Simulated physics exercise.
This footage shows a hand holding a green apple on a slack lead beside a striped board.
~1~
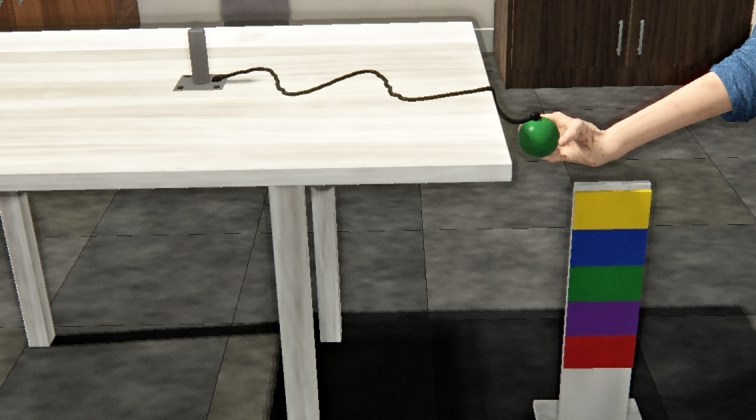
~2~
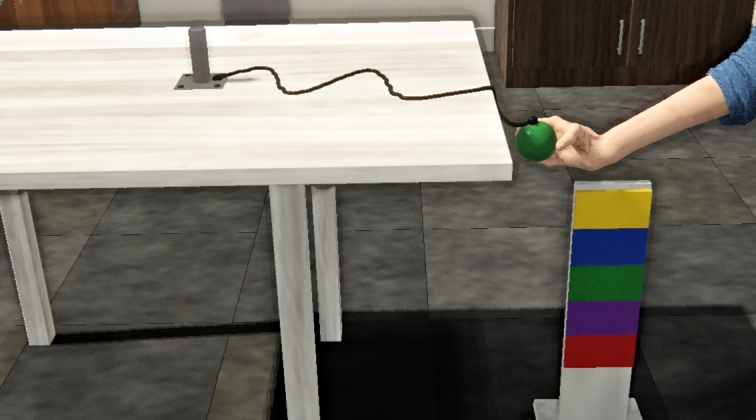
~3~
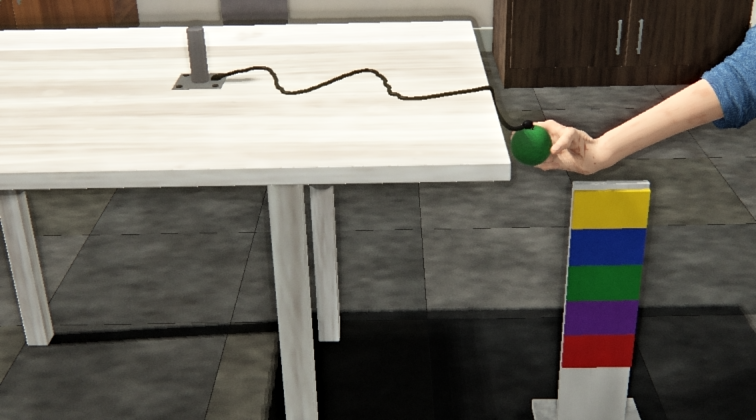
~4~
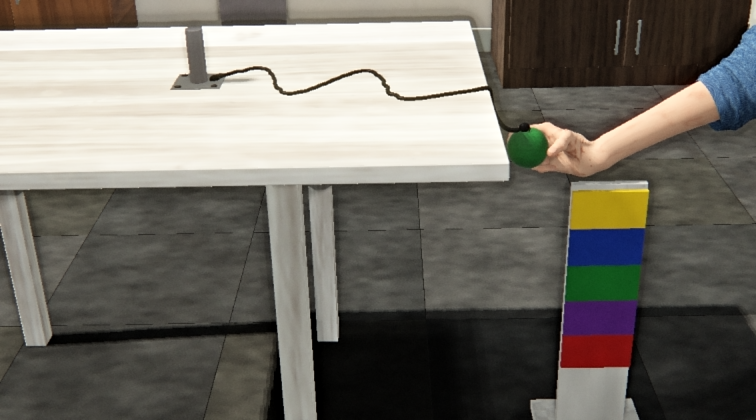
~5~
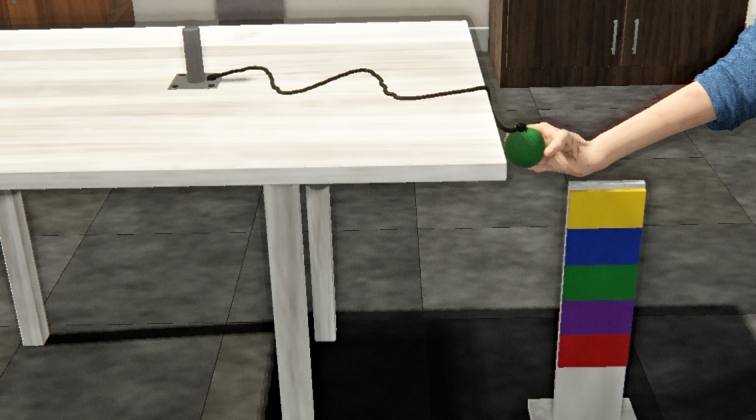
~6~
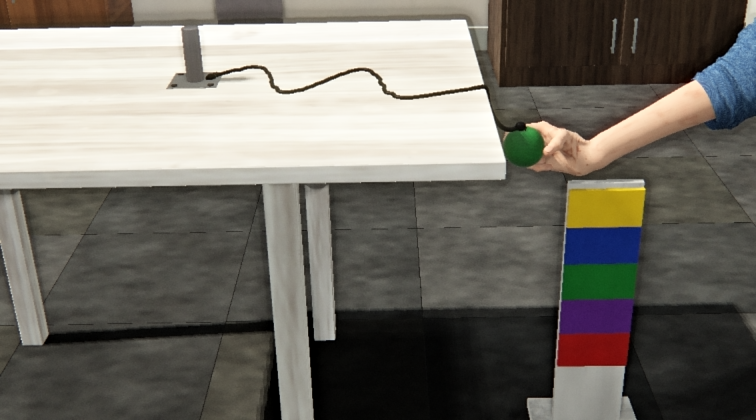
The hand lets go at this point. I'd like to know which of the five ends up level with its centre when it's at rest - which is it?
It's purple.
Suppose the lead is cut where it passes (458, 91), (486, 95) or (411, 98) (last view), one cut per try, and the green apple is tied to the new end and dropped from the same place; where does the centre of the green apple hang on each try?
In that order: (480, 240), (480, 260) and (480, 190).
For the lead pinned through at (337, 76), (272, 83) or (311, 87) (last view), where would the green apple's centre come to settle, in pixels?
Near (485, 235), (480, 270) and (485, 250).
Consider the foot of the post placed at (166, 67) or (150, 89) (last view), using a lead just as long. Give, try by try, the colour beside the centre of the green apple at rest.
In that order: Green; green.
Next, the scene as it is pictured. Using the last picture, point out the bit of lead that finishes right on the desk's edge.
Pixel (373, 74) or thereabouts.
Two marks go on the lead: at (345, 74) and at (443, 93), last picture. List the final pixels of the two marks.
They end up around (441, 83) and around (481, 202).
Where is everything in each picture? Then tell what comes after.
Green apple (539, 137); yellow (612, 211); blue (609, 249); green (606, 284); purple (603, 320); red (600, 353), in the first frame.
Green apple (537, 141); lead through (251, 69) (284, 89) (346, 76) (391, 87) (463, 92), in the second frame.
Green apple (532, 145), in the third frame.
Green apple (528, 148); lead through (248, 70) (281, 90) (343, 77) (388, 88) (460, 93), in the fourth frame.
Green apple (525, 148), in the fifth frame.
Green apple (524, 147); lead through (245, 69) (277, 88) (339, 75) (384, 86) (456, 91), in the sixth frame.
A little later, apple near (474, 311); level with purple.
Next, apple near (486, 312); level with purple.
When it is over, apple near (478, 312); level with purple. The lead holds its middle at purple.
